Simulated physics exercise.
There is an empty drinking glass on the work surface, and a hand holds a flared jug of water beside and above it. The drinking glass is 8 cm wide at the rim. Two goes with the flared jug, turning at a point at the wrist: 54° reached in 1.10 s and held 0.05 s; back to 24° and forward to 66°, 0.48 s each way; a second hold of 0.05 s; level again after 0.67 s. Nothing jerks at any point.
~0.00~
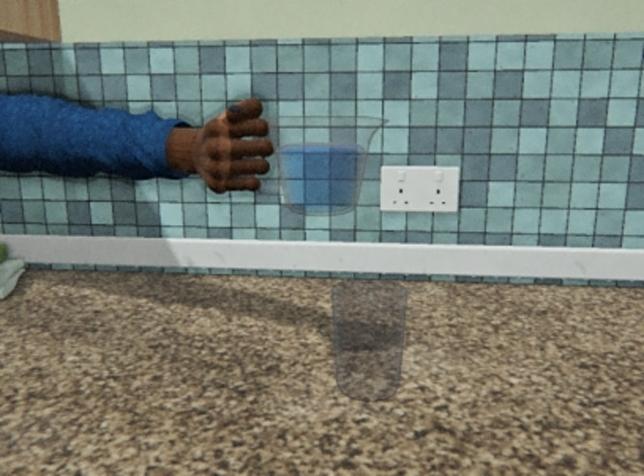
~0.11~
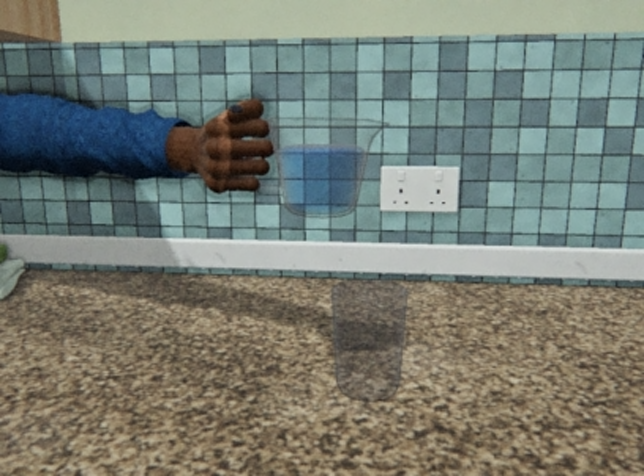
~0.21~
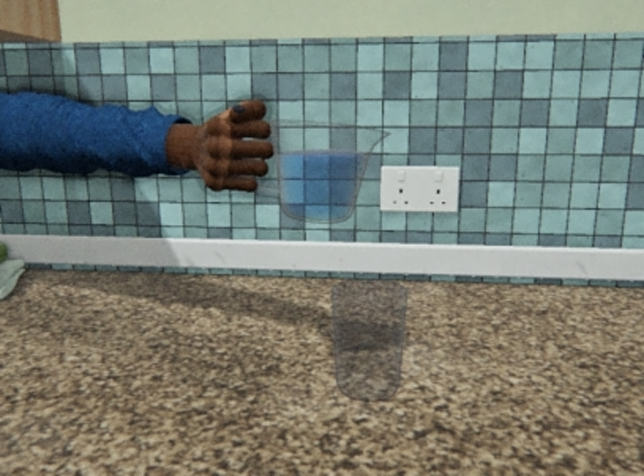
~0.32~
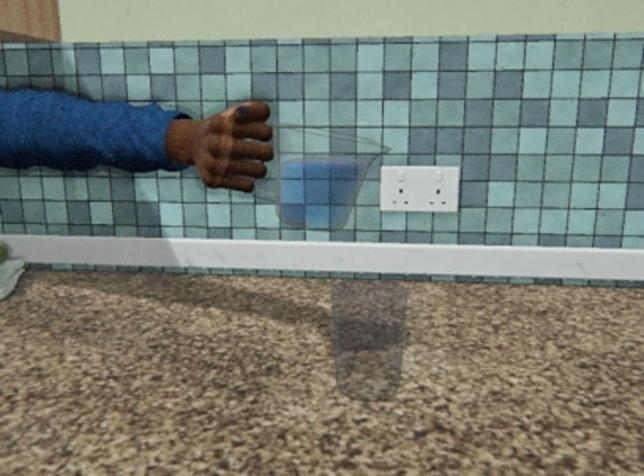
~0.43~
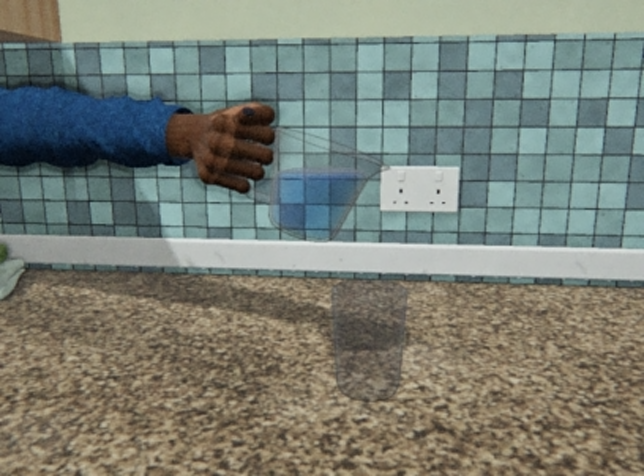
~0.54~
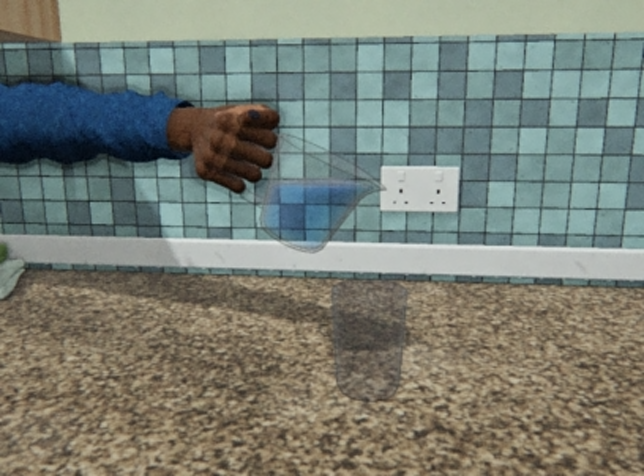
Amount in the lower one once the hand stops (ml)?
225 ml.
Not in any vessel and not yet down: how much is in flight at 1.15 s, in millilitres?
Roughly 25 ml at that time.
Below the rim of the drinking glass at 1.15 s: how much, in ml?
At that moment it holds close to 100 ml.
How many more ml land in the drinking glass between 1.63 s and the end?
About 80 ml.
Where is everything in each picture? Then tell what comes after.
Tilt 0°; pouring edge (390, 119); surface from (278, 146) to (366, 146); the drinking glass's rim runs from (333, 290) to (406, 293), in the first frame.
Tilt 1°; pouring edge (391, 122); surface from (280, 148) to (367, 148), in the second frame.
Tilt 5°; pouring edge (392, 132); surface from (280, 154) to (367, 154), in the third frame.
Tilt 11°; pouring edge (393, 148); surface from (280, 162) to (367, 162), in the fourth frame.
Tilt 18°; pouring edge (392, 167); surface from (277, 172) to (369, 172), in the fifth frame.
Tilt 26°; pouring edge (387, 189); surface from (271, 184) to (373, 186), in the sixth frame.
By 1.15 s the tilt is 54° and the drinking glass has 100 ml, the flared jug 285 ml, and 0 ml is on the work surface.
By 1.63 s the tilt is 24° and the drinking glass has 145 ml, the flared jug 255 ml, and 10 ml is on the work surface.
By 2.16 s the tilt is 66° and the drinking glass has 180 ml, the flared jug 210 ml, and 10 ml is on the work surface.
By 2.64 s the tilt is 12° and the drinking glass has 225 ml, the flared jug 165 ml, and 20 ml is on the work surface.
At rest the drinking glass has 225 ml, the flared jug 165 ml, and 20 ml is on the work surface.
